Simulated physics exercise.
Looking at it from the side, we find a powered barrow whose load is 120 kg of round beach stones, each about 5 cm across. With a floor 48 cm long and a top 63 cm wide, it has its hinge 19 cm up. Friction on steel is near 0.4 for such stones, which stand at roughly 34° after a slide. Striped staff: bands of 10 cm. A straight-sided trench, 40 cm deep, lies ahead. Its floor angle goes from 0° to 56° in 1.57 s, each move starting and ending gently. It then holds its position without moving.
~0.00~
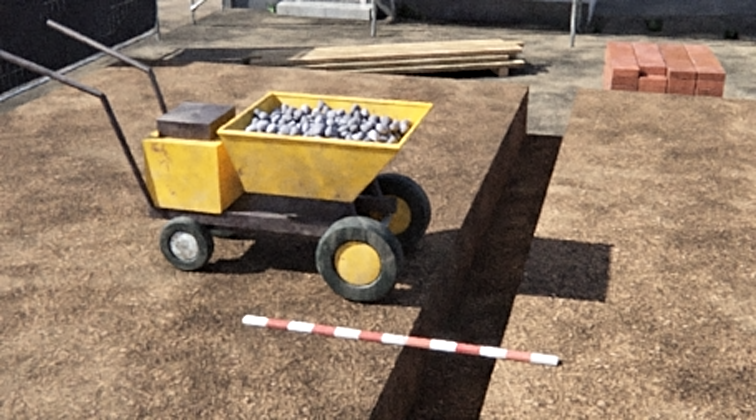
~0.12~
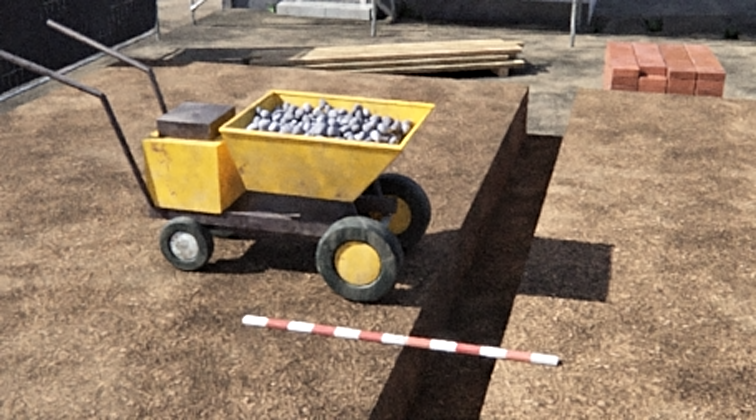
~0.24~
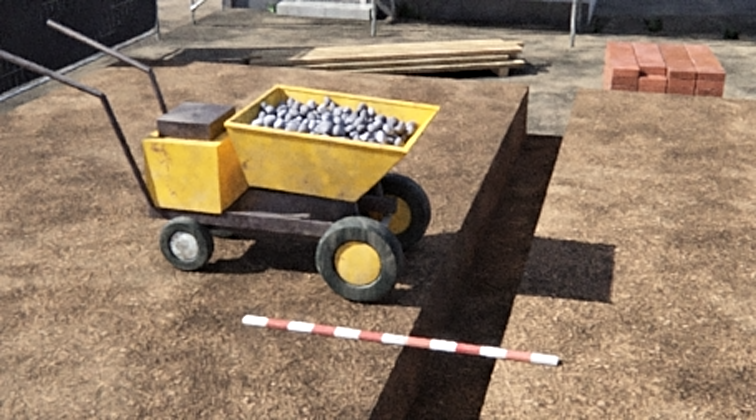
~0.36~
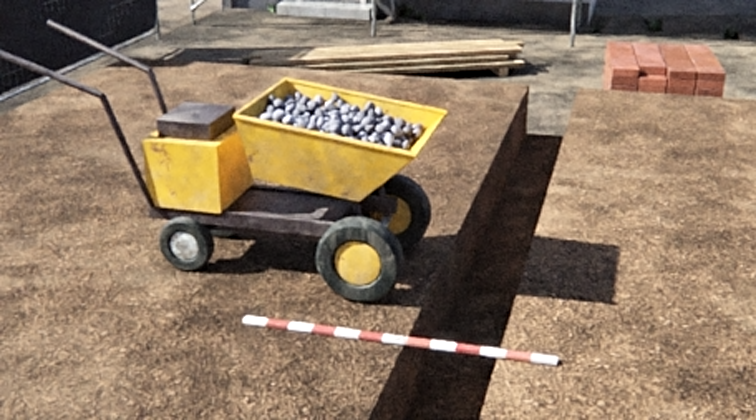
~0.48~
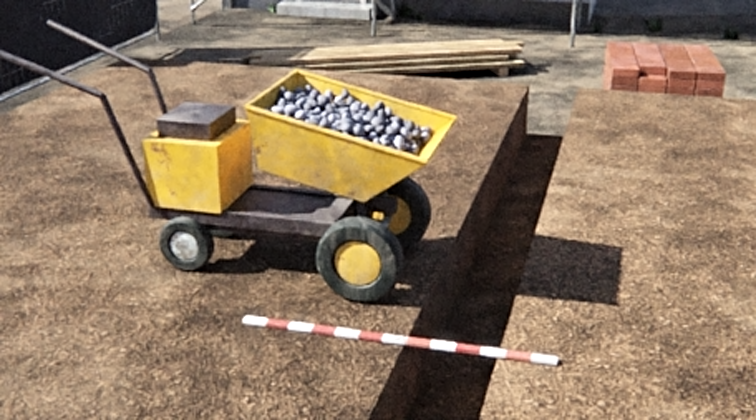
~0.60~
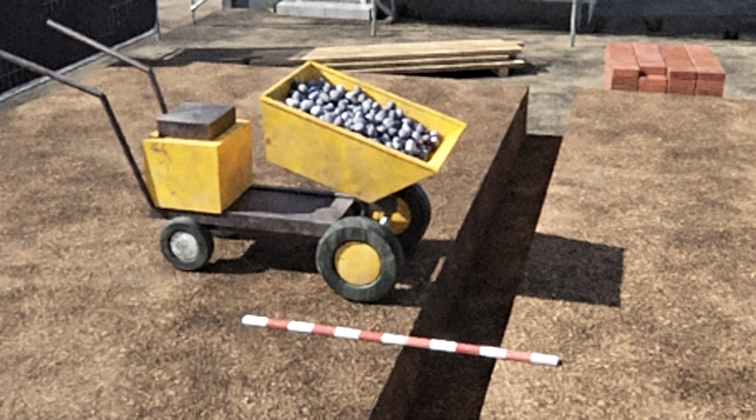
The yellow tray of grey stones on a parked barrow tilts gradually down toward the right.
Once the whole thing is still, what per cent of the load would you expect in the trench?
I would expect about 36 per cent.
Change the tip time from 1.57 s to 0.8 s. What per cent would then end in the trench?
Something close to 25 per cent.
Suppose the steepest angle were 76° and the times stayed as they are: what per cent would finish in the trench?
The trench would hold about 30% of it.
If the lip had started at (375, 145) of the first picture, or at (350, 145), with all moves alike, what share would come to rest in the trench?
Around 55 and then 75 percent.
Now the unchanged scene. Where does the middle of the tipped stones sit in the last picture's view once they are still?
(533, 286).
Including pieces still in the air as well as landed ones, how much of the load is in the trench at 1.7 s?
By that point it's something like 5 in a hundred.
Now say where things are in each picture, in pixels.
The tray is at 0°, its lip at (400, 148); the top of the load is at (324, 116), in the first frame.
Lip at (402, 149), floor tilted 1°, highest stones at (319, 116); the stones move at 0.1 m/s on average, in the second frame.
The tray is at 4°, its lip at (408, 151); the top of the load is at (302, 111); the stones move at 0.2 m/s on average, in the third frame.
The tray is at 7°, its lip at (417, 156); the top of the load is at (295, 105); the stones move at 0.3 m/s on average, in the fourth frame.
Lip at (427, 162), floor tilted 13°, highest stones at (299, 98); the stones move at 0.4 m/s on average, in the fifth frame.
The tray is at 18°, its lip at (438, 171); the top of the load is at (309, 90); the stones move at 0.4 m/s on average, in the sixth frame.
After 1.2 s the floor is at 47°; 100 % in the tray; the foremost stones are at (484, 200).
After 1.7 s the floor is at 56°; 76 % in the tray, 6 % in the trench, 19 % past the trench; the foremost stones are at (576, 296).
After 2.0 s the floor is at 56°; 50 % in the tray, 10 % in the trench, 40 % past the trench; the foremost stones are at (671, 289).
After 4.0 s the floor is at 56°; 19 % in the tray, 36 % in the trench, 44 % past the trench; the foremost stones are past the picture's edge.
